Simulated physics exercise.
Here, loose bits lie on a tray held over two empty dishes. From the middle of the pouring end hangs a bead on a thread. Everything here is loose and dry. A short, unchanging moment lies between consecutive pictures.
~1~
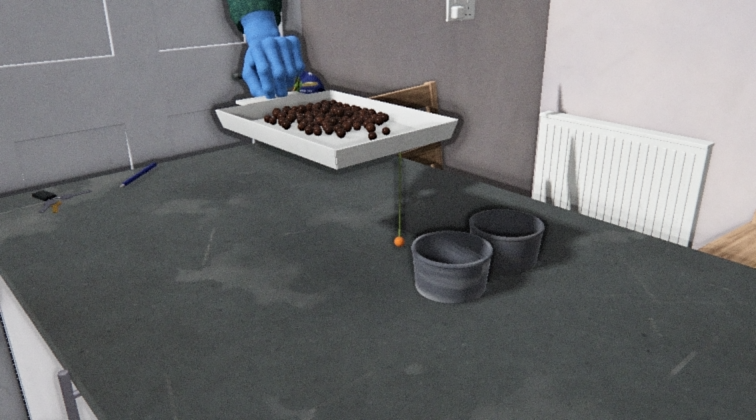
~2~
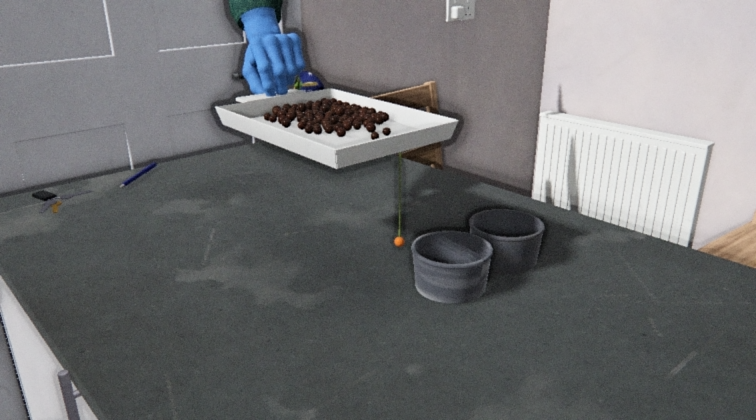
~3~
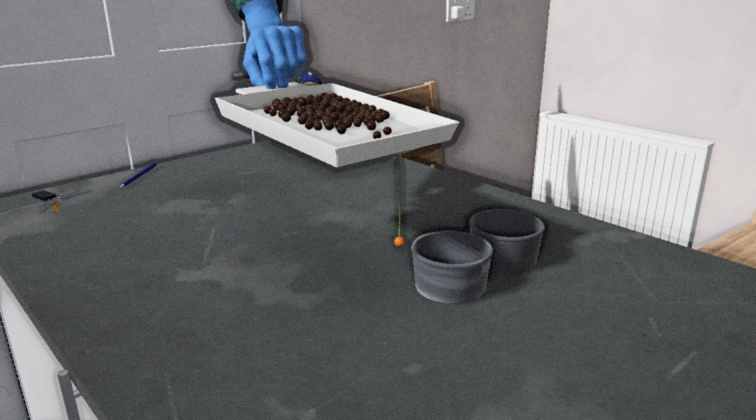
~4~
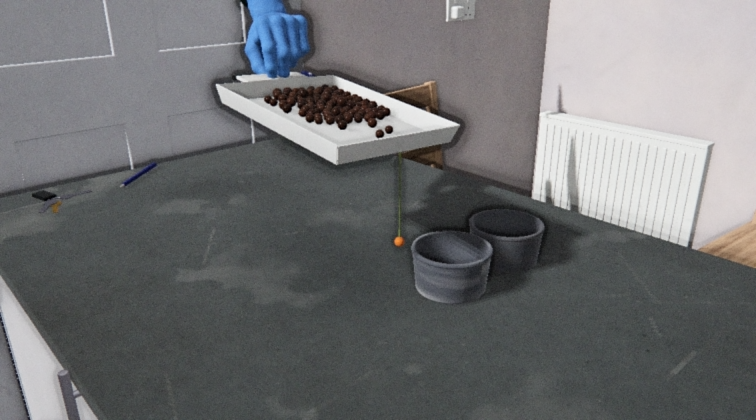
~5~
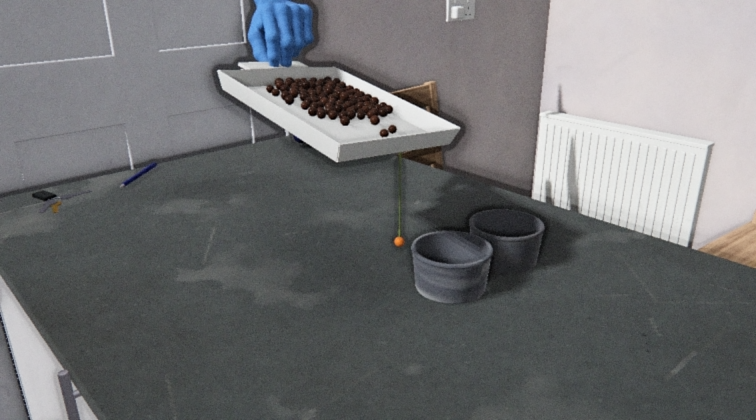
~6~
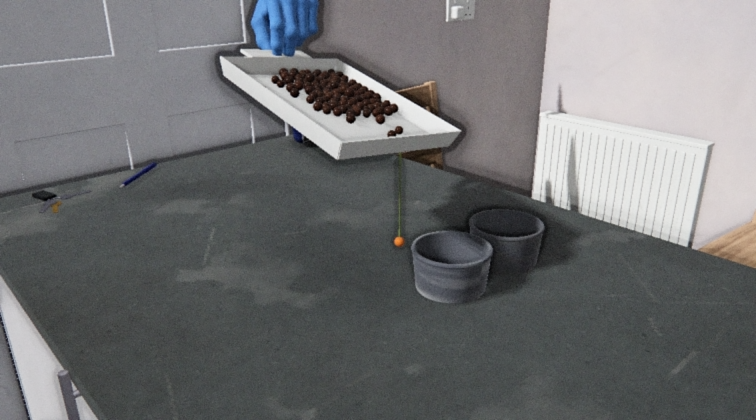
On a dark worktop, a blue-gloved hand gradually tilts a white tray of chocolate balls.
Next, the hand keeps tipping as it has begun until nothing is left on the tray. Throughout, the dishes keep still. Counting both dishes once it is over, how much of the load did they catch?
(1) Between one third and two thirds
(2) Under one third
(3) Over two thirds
(3) Over two thirds.
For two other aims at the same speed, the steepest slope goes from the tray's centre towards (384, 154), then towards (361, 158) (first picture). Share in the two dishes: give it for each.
In turn, 10 percent and then 0 percent.
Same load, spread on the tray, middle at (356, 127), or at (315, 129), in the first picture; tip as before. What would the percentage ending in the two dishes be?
It would be 80 in a hundred, and then 90 in a hundred.
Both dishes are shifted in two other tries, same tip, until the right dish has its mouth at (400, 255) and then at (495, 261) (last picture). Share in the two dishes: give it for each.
Around 0 and around 10 per cent, in that order.
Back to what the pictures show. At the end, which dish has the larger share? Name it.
Result - fuller dish: Left-side dish.
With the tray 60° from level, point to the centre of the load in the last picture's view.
In the last view, the load is centred close to (428, 133).
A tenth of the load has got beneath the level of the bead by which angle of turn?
That happens at close to 60 degrees.
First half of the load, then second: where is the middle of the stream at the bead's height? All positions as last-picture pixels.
For the early half I get (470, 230), and for the late half (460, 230).
Soon after the last picture, tray tipped steeply; most on the tray; a small part in the left dish; a stray few outside both; a small part in the air.
A little later, tray tipped right over; a small part on the tray; about two thirds in the left dish; a small part in the right dish; a small part outside both; a small part in the air.
Later still, tray tipped past a quarter turn; most in the left dish; a small part in the right dish; about a quarter outside both.
By the end, tray tipped past a quarter turn; most in the left dish; a small part in the right dish; about a quarter outside both.
